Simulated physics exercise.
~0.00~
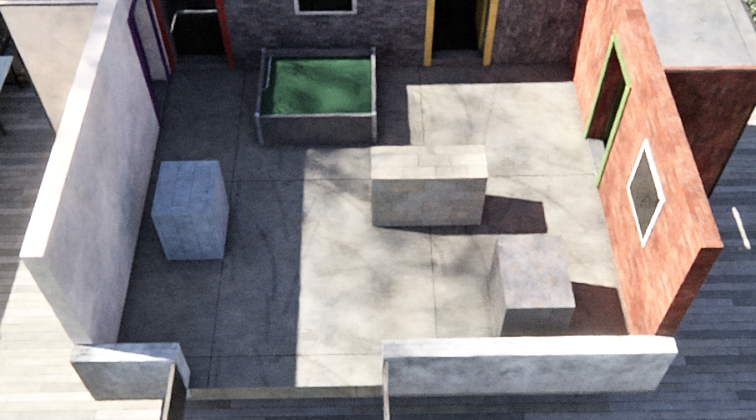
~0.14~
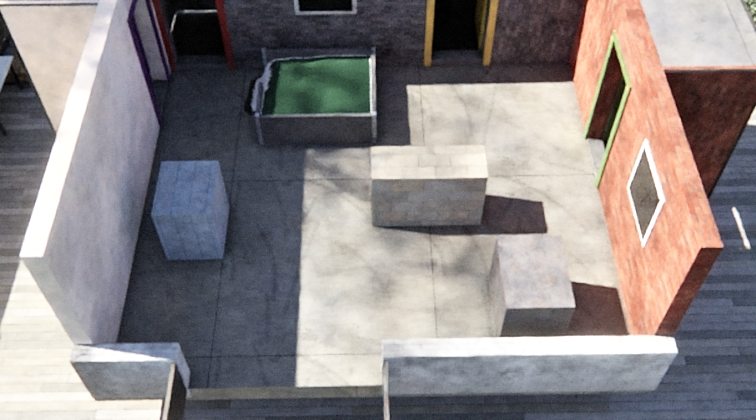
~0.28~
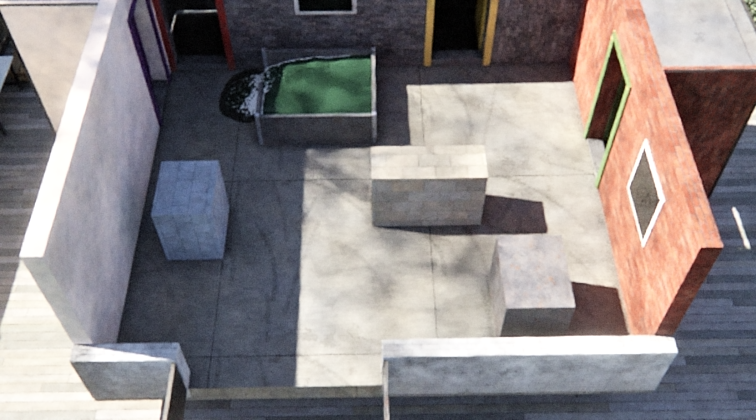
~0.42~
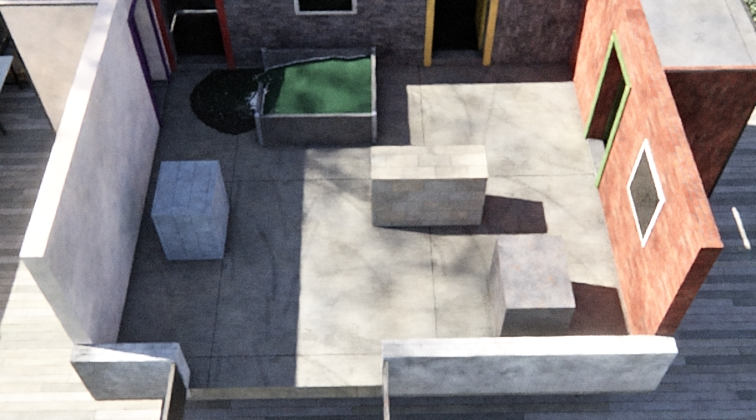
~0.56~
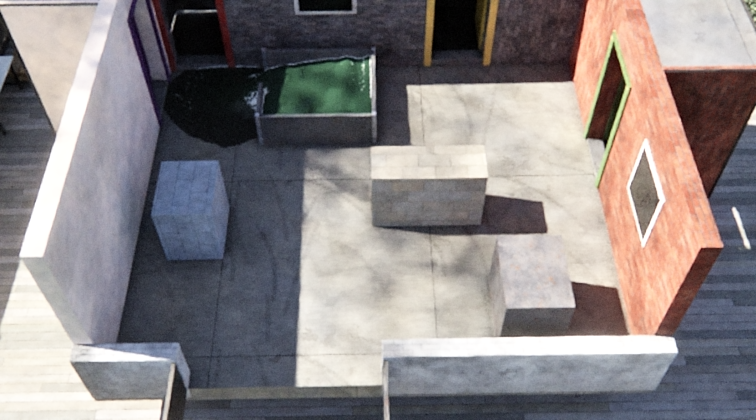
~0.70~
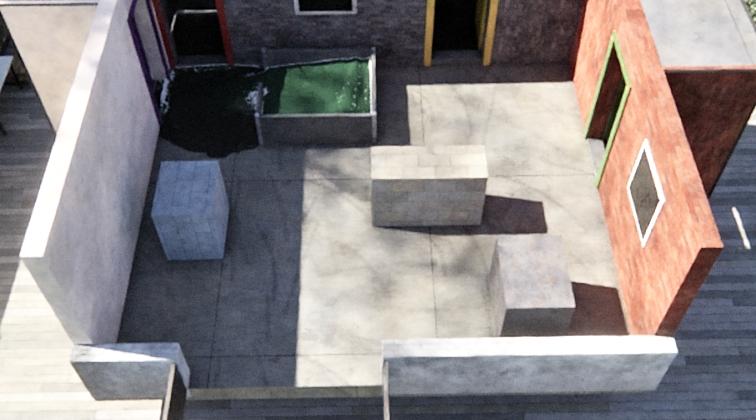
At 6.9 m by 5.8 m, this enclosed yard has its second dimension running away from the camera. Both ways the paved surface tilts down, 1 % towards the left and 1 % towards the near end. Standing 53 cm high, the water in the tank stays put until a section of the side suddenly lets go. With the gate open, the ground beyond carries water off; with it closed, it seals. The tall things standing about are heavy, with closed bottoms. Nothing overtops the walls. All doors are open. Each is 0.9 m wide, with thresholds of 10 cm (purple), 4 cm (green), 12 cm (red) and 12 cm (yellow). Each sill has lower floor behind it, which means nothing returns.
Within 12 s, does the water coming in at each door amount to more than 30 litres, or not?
At the purple door: More than 30 litres. At the green door: Not more than 30 litres. At the red door: More than 30 litres. At the yellow door: Not more than 30 litres.
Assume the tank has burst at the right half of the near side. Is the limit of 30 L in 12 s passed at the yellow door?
Well, at yellow it would be too little.
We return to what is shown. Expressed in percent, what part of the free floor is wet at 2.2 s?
Covered: Roughly 15 per cent.
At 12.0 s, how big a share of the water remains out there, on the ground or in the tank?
Near 64 in a hundred is still there.
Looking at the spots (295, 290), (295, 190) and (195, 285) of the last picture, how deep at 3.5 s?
0, 1 and 0 cm.
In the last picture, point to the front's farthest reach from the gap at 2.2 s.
Somewhere near pixel (132, 269).
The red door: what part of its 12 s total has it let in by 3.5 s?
Roughly 80 percent is in by then.
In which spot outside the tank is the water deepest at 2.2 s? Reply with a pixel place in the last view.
About (171, 76).
After 1.4 s water covers 10 % of the floor and is deepest (40 cm) near (171, 76); purple door 26 cm at the sill, 47 L in, green door not reached, red door 23 cm at the sill, 7 L in, yellow door not reached.
After 2.2 s water covers 15 % of the floor and is deepest (32 cm) near (171, 76); purple door 27 cm at the sill, 127 L in, green door not reached, red door 20 cm at the sill, 36 L in, yellow door not reached.
After 3.5 s water covers 20 % of the floor and is deepest (22 cm) near (169, 84); purple door 20 cm at the sill, 203 L in, green door not reached, red door 17 cm at the sill, 65 L in, yellow door not reached.
After 7.0 s water covers 45 % of the floor and is deepest (14 cm) near (111, 373); purple door 12 cm at the sill, 276 L in, green door not reached, red door 10 cm at the sill, 80 L in, yellow door not reached.
After 12.0 s water covers 60 % of the floor and is deepest (10 cm) near (111, 373); purple door 7 cm at the sill, 282 L in, green door not reached, red door 5 cm at the sill, 80 L in, yellow door 1 cm at the sill, 0 L in.
